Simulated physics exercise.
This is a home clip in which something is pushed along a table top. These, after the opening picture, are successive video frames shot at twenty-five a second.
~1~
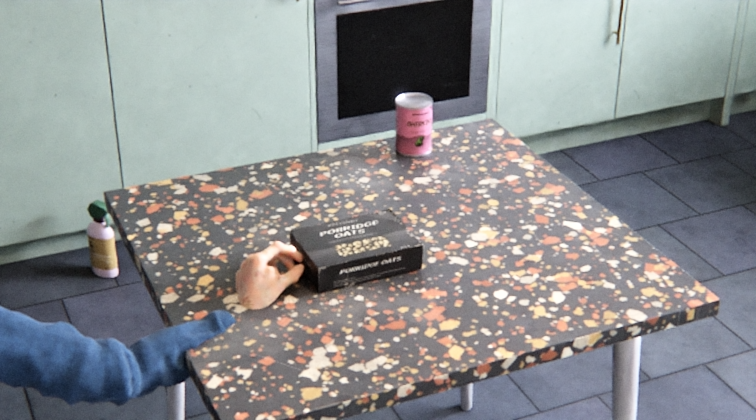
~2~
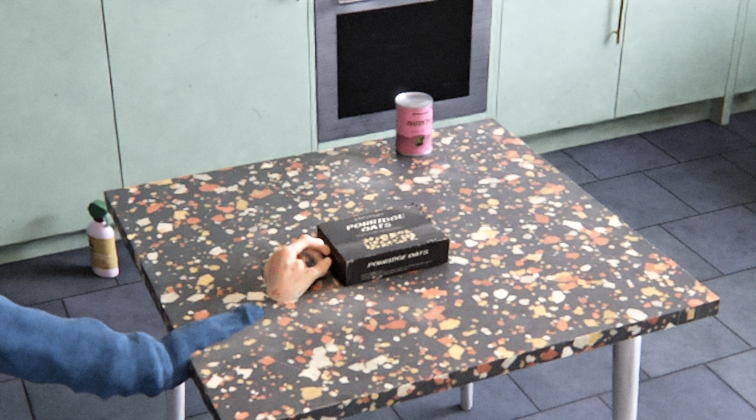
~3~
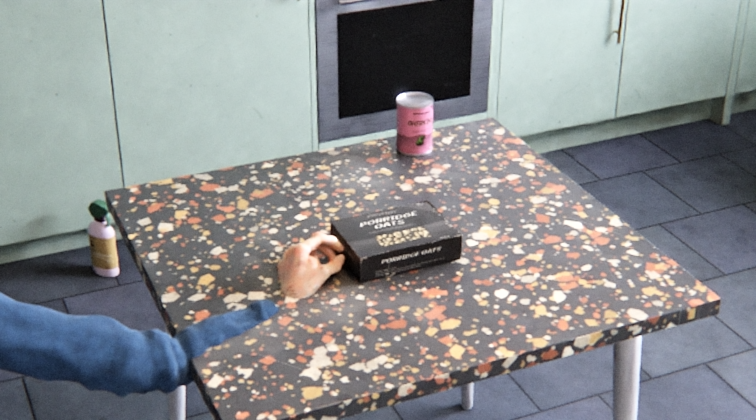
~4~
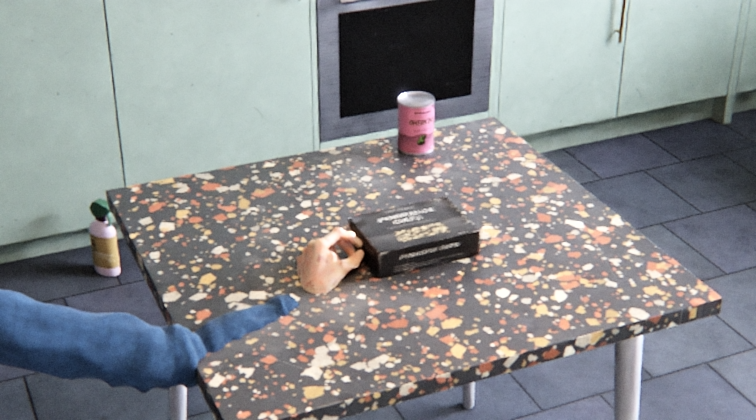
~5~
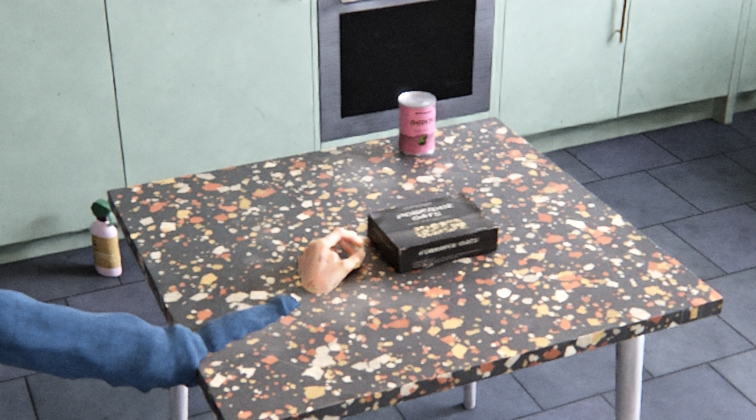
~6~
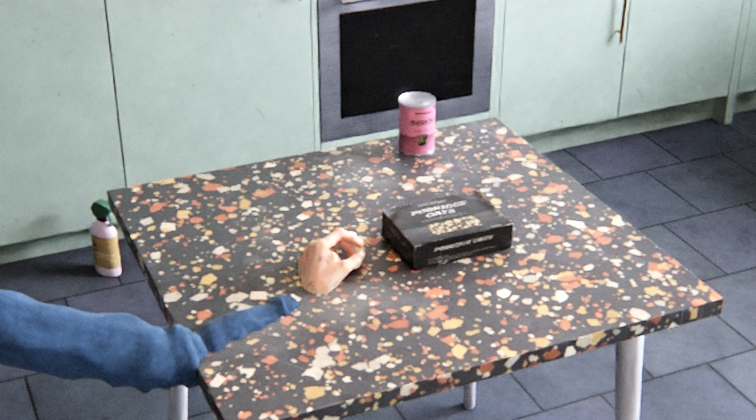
Black porridge oats box being pushed rightward across a speckled table by a hand, then sliding a little farther beyond the fingers.
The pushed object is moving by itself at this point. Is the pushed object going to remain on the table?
It will fail to leave the table.
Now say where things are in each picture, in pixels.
In the first picture, under the hand; black packet (356, 250).
In the second picture, under the hand; black packet (382, 243).
In the third picture, under the hand; black packet (395, 240).
In the fourth picture, black packet (414, 236).
In the fifth picture, black packet (432, 232) displaced a little.
In the sixth picture, black packet (447, 229) displaced a little.
Then, 0.10 s past the last view, black packet displaced a little near (468, 224).
Then, 0.20 s past the last view, black packet resting near (470, 225).
Finally, moved from the start, black packet. Final places as the last picture's camera would see them, black packet near (471, 223).
